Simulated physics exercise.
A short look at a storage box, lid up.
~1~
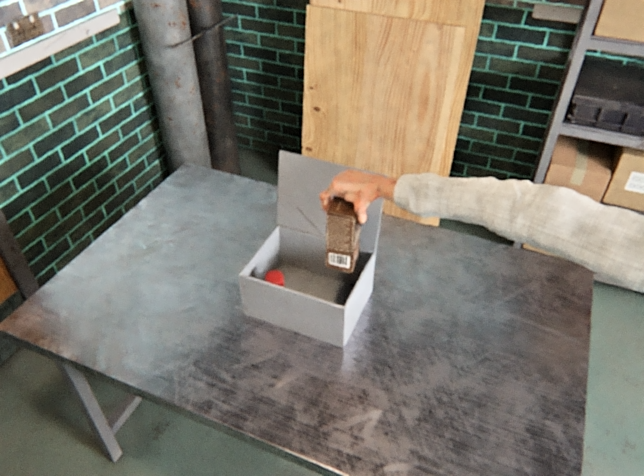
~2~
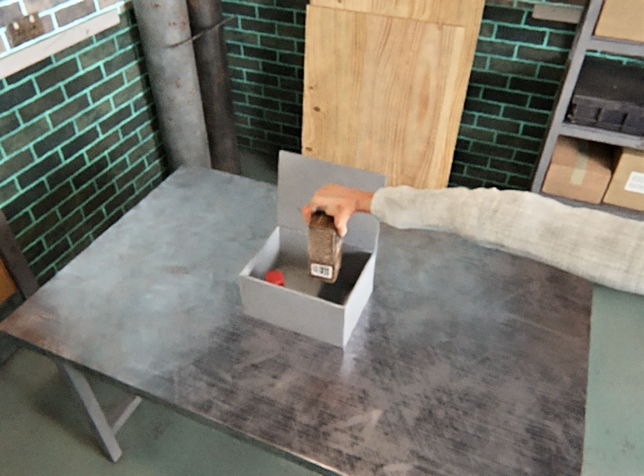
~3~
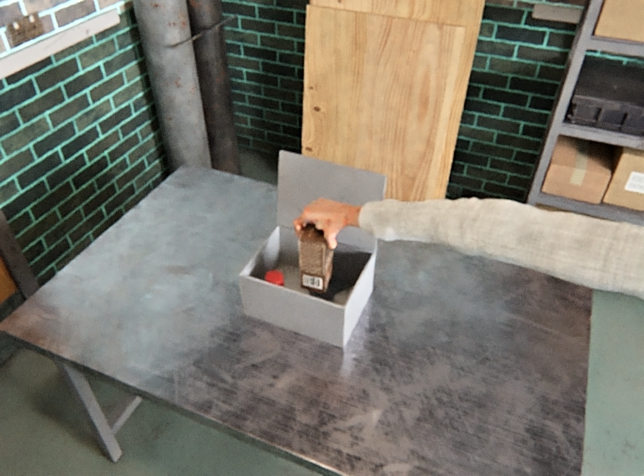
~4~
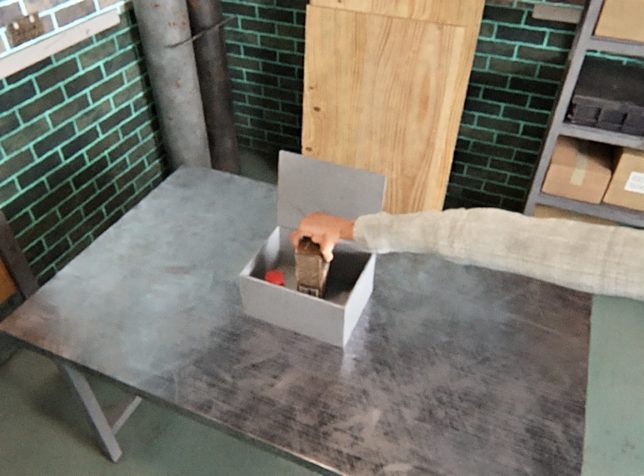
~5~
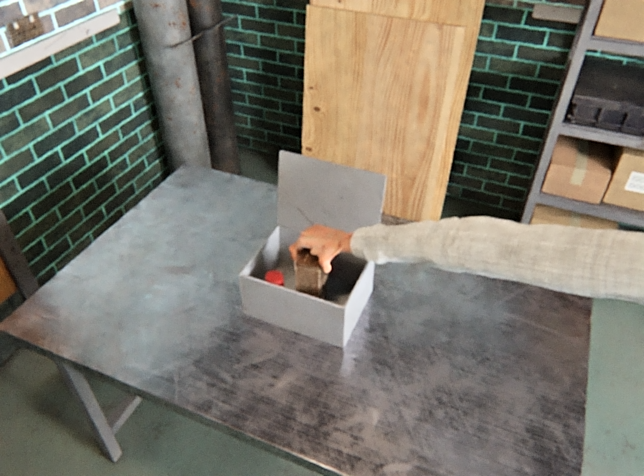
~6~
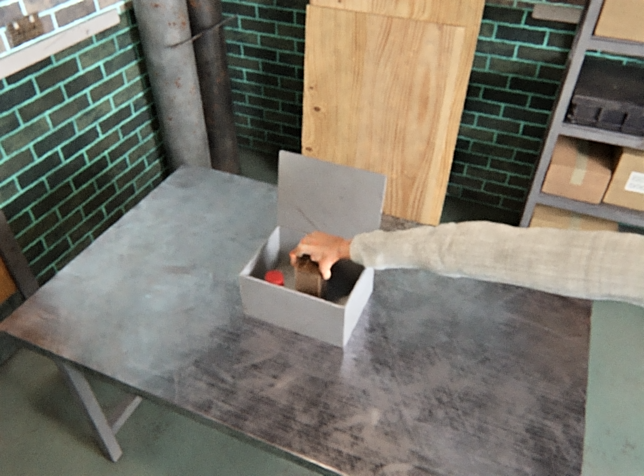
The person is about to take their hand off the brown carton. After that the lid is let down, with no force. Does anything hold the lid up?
The lid is held up.
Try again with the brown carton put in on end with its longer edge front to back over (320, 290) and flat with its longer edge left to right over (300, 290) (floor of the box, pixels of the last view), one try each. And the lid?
In the first case it is held up; in the second case it closes.
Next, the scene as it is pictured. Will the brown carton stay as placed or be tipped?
The brown carton stays as placed.
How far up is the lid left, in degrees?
Some 16° above the rim.
Then, 1.10 s after the last picture, lid starting down.
Then, 1.50 s after the last picture, lid 66° above the rim.
Then, 1.70 s after the last picture, lid 47° above the rim.
Then, 1.90 s after the last picture, lid 22° above the rim.
At rest, lid 16° above the rim; both in place. Seen from the same camera at the end, brown carton near (312, 287).
